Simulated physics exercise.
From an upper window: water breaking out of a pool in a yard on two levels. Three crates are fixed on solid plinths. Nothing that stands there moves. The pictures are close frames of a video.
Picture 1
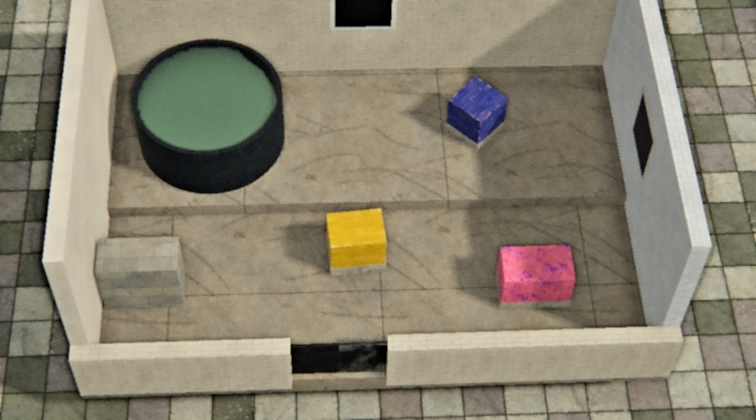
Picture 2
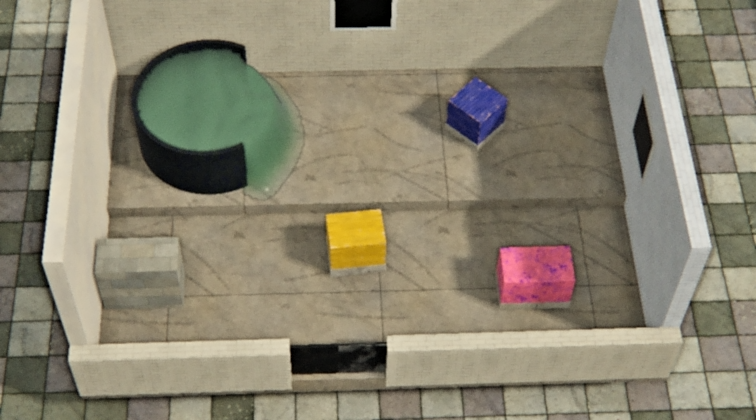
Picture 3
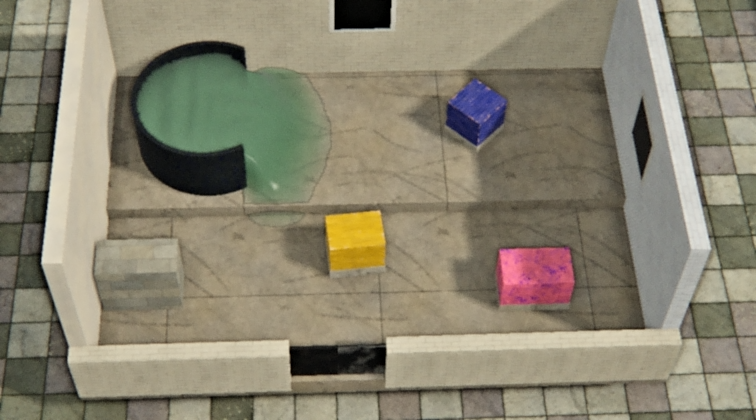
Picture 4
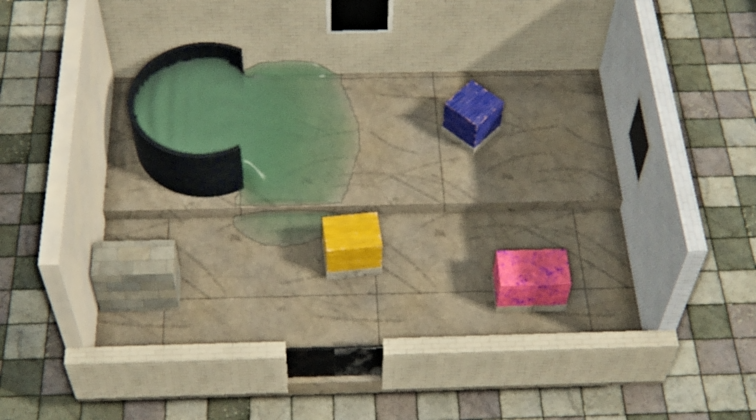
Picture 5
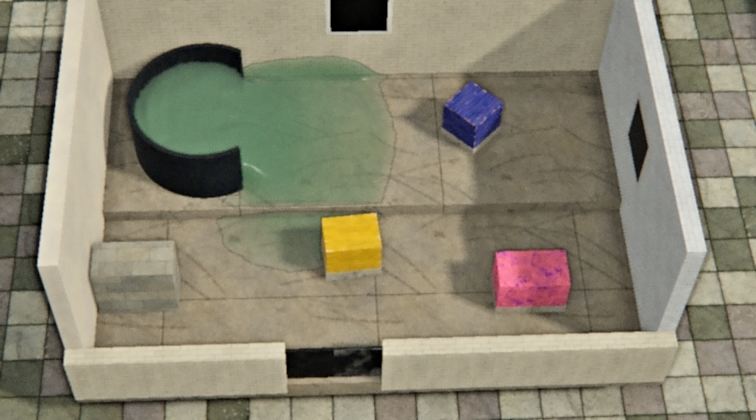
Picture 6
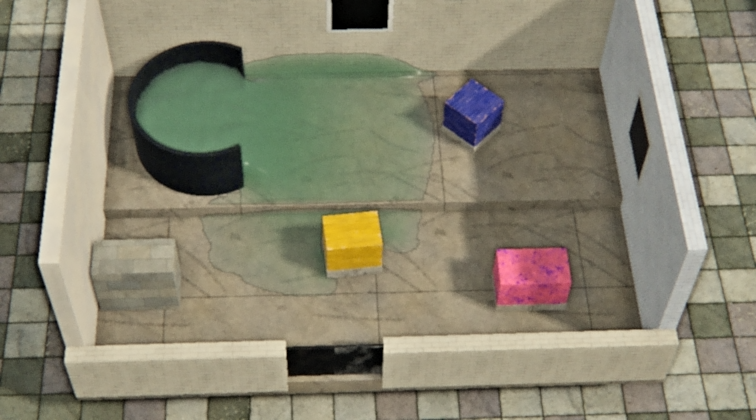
In a walled yard with two levels, the right side of a round, dark pool opened and green water poured out, spreading across the upper floor and down around the yellow block.
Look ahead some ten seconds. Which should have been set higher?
One by one: The blue crate gets wet; the pink crate gets wet; the yellow crate gets wet.
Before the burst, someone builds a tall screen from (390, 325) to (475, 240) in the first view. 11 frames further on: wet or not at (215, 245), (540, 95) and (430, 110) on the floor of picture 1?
As listed: Free of water, awash, flooded.
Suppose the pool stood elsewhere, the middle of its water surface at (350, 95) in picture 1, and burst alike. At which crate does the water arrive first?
I say the blue crate.
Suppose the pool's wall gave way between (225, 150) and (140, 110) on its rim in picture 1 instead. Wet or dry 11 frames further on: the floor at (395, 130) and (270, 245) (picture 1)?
In turn: Clear, under water.
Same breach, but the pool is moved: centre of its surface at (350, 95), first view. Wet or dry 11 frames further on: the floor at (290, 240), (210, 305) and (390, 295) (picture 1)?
In that order: Free of water, dry, not flooded.
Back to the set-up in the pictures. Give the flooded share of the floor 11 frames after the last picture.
About 65 per cent.
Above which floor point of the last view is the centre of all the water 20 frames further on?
At about (457, 189).
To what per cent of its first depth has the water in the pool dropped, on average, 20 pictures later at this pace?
I make it 12 per cent.
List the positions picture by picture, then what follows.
The first frame shows the pool at (208, 98) is whole and still.
In the second frame, water pours out at (279, 123) and has run to (248, 193).
In the third frame, water pours out at (279, 125) and has run to (277, 222).
In the fourth frame, water pours out at (276, 129) and has run to (299, 240).
In the fifth frame, water pours out at (275, 131) and has run to (307, 265).
In the sixth frame, the front is at (429, 73), out from the gap at (276, 129).
A moment on, water covers 55 % of the floor; the blue crate water round its plinth, the pink crate water round its plinth, the yellow crate water round its plinth.
Next, water covers 65 % of the floor; the blue crate water round its plinth, the pink crate water round its plinth, the yellow crate water round its plinth.
Then, water covers 85 % of the floor; the blue crate water round its plinth, the pink crate water round its plinth, the yellow crate water round its plinth.
Later, water covers 95 % of the floor; the blue crate water round its plinth, the pink crate water round its plinth, the yellow crate water round its plinth.
In the end, water covers 95 % of the floor; the blue crate was topped, the pink crate was topped, the yellow crate was topped.
